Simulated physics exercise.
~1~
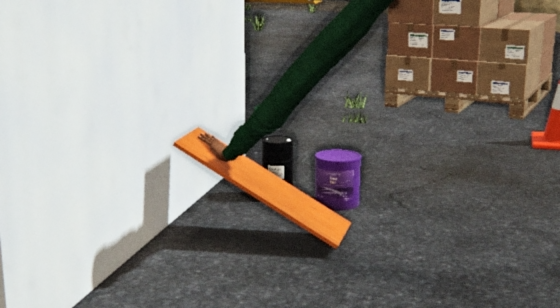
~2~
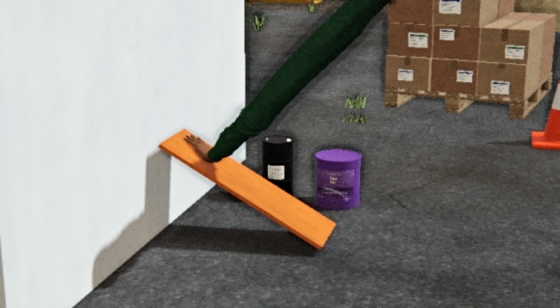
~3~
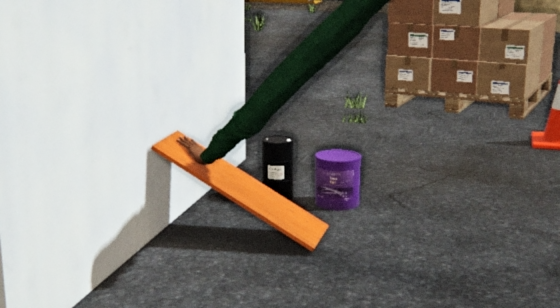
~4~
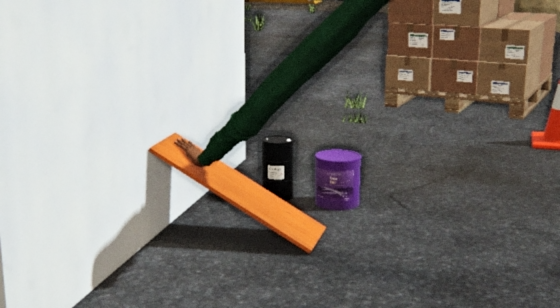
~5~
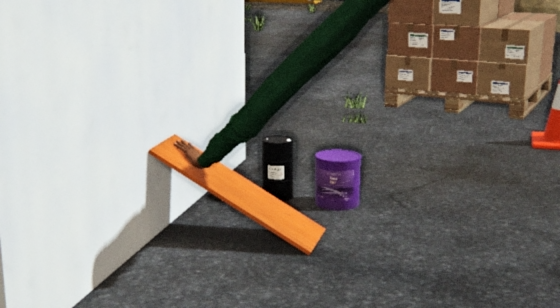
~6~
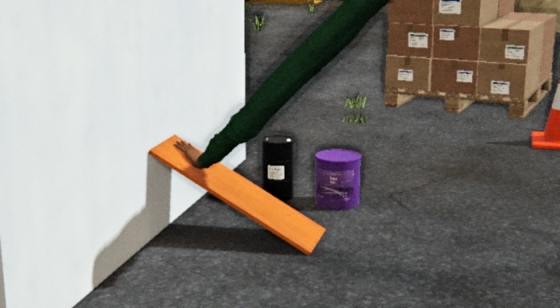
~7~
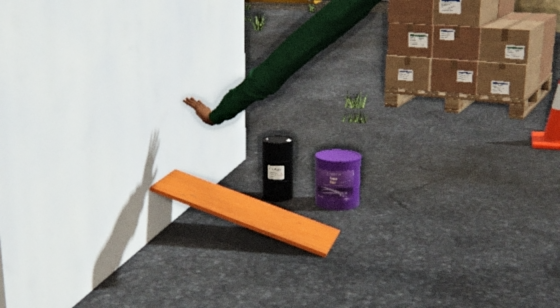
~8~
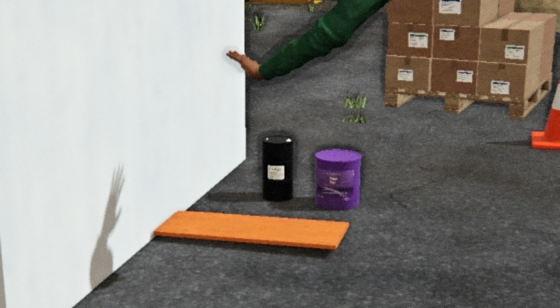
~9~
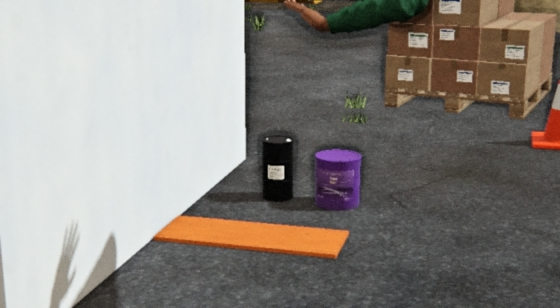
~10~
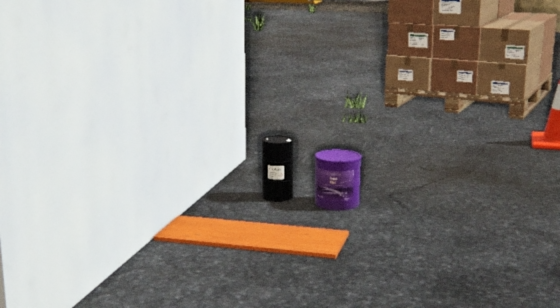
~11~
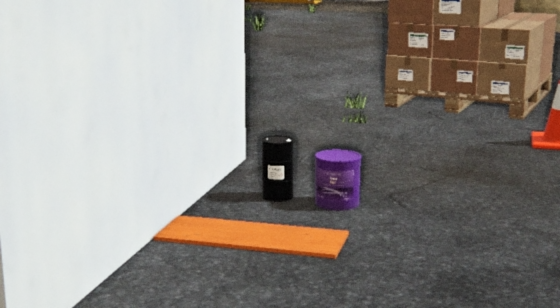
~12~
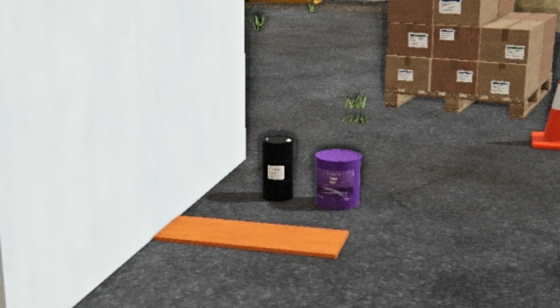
A green-sleeved arm reaches down from the top of a dark paved yard, seen from slightly above by a still camera, and holds a tilted orange board near a white wall on the left. A black canister and a purple pail stand just to the right, with stacked cardboard boxes on a pallet behind. The hand shifts the board a little left until its upper end leans against the wall, then holds it there. The fingers let go and the arm draws back out of view. The board slides down the wall and ends lying flat on the ground, the canister and pail unmoved.
